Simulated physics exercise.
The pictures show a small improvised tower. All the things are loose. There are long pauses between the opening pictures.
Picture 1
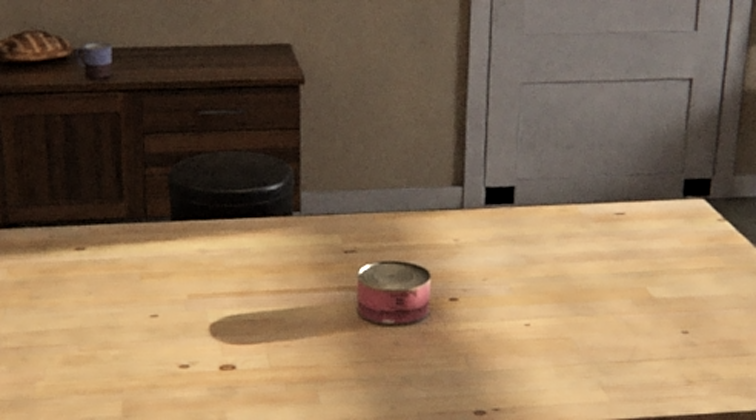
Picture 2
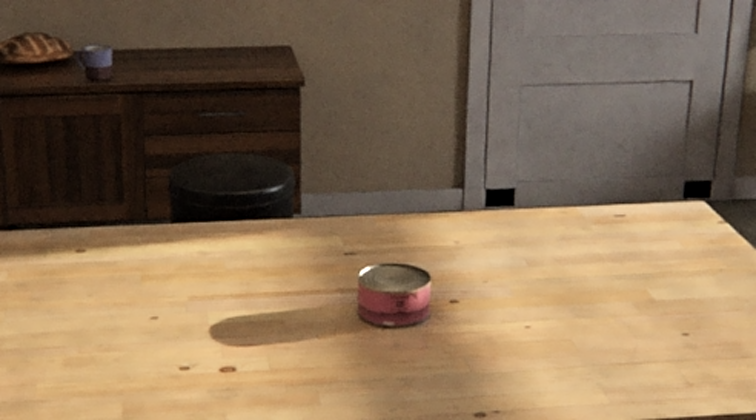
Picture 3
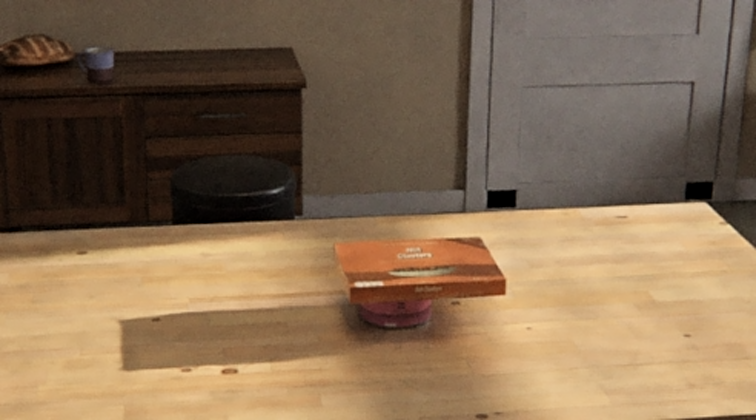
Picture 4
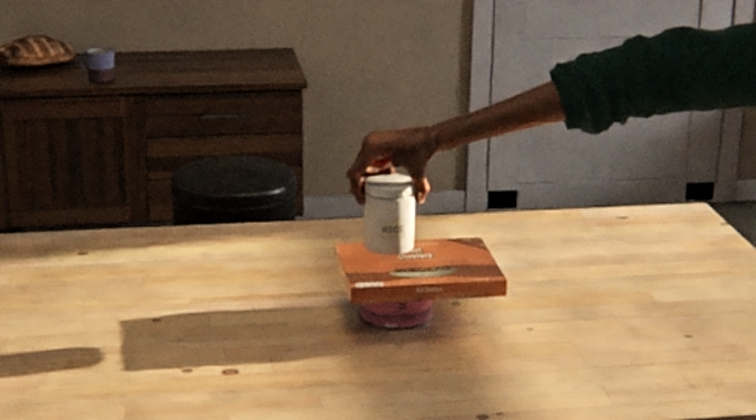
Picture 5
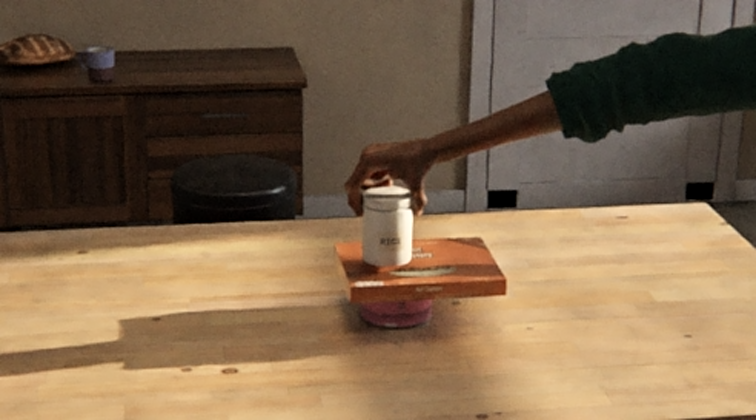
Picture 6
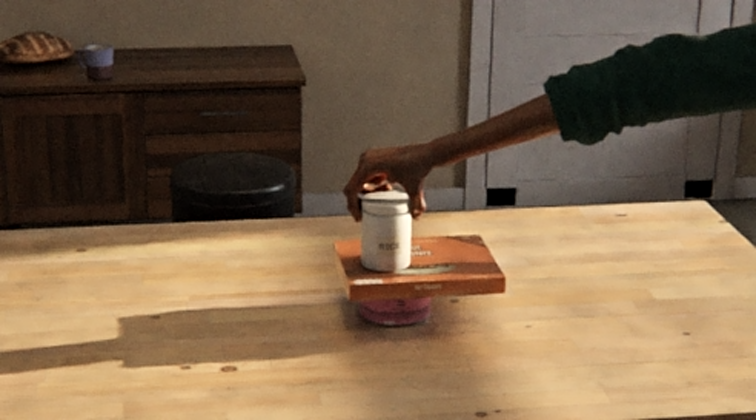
A hand in a dark green sleeve lowering a white jar onto an orange packet resting on a pink tin on a wooden table.
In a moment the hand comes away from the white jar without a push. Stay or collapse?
As it turns out, it holds.
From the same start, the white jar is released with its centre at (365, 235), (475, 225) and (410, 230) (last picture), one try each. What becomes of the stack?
First try: It keeps its balance; second try: It gives way; third try: It keeps its balance.
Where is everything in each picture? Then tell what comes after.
In the first picture, the last thing is not in view yet.
In the second picture, the last thing is not in view yet.
In the third picture, the last thing is not in view yet; orange packet (418, 268).
The fourth picture shows still above its spot; white jar (389, 214); orange packet (418, 269).
The fifth picture shows still above its spot; white jar (387, 226); orange packet (418, 268).
The sixth picture shows in place under the hand; white jar (386, 231); orange packet (417, 266).
Then, 0.40 s after the last picture, nothing has stirred.
Then, 1.10 s after the last picture, white jar resting near (386, 231).
At rest, all 3 in place. Seen from the same camera at the end, white jar near (385, 231). The stack stays up.
